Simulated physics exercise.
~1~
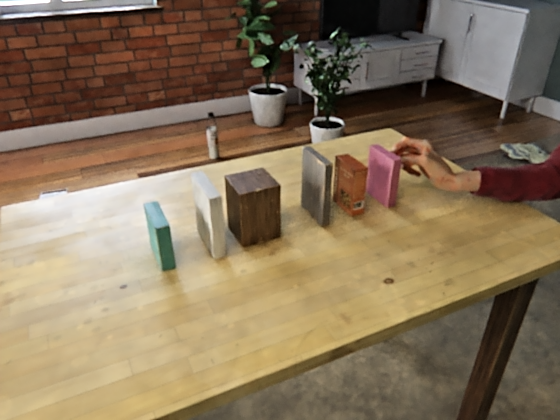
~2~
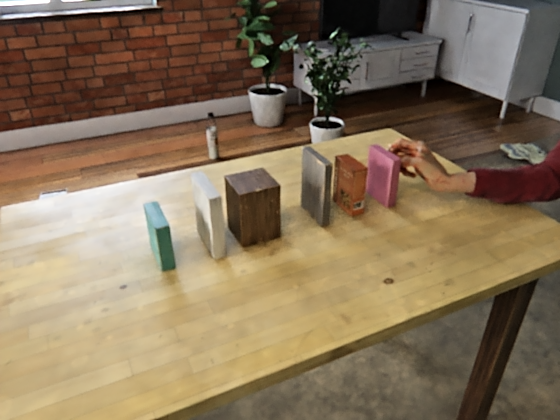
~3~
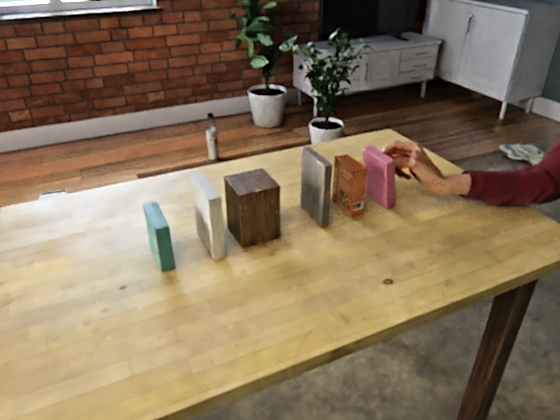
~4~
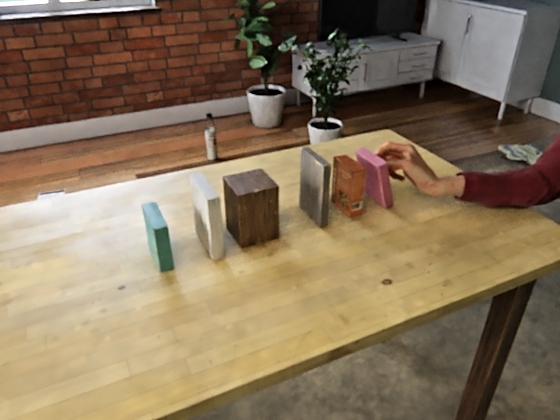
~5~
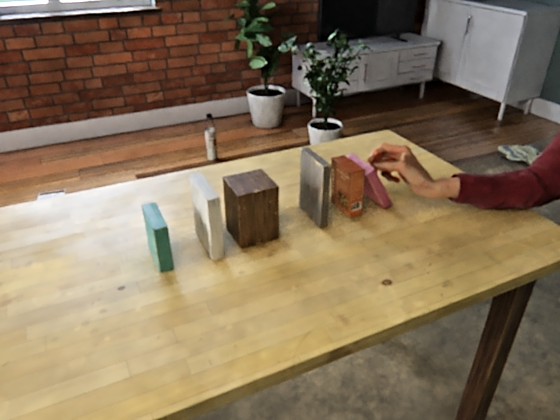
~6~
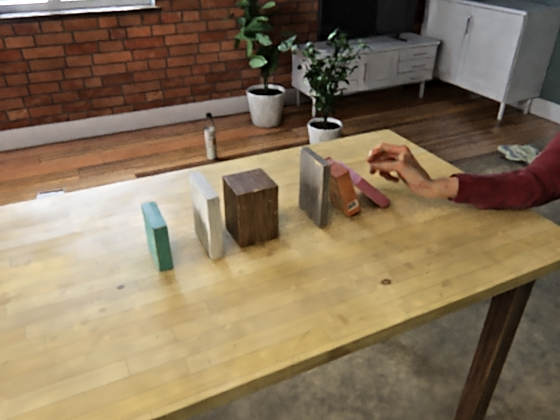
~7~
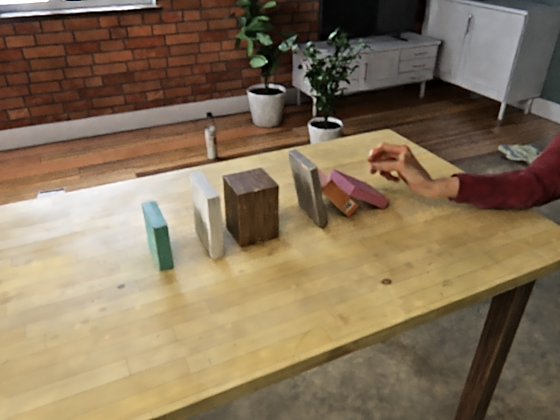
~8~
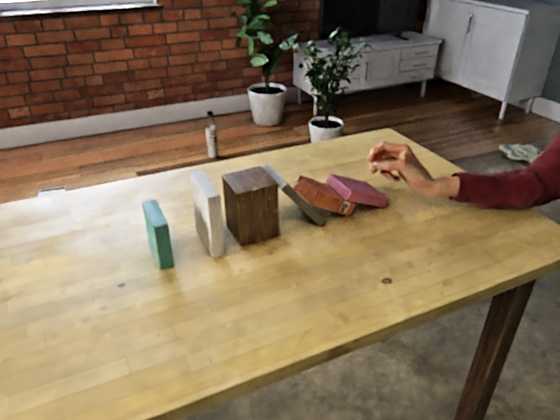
On a wooden table in a room with a brick wall, a hand tipped a pink block leftward into an orange one, which fell against a grey board, leaving that board leaning on the brown block while the white and turquoise pieces stayed upright.
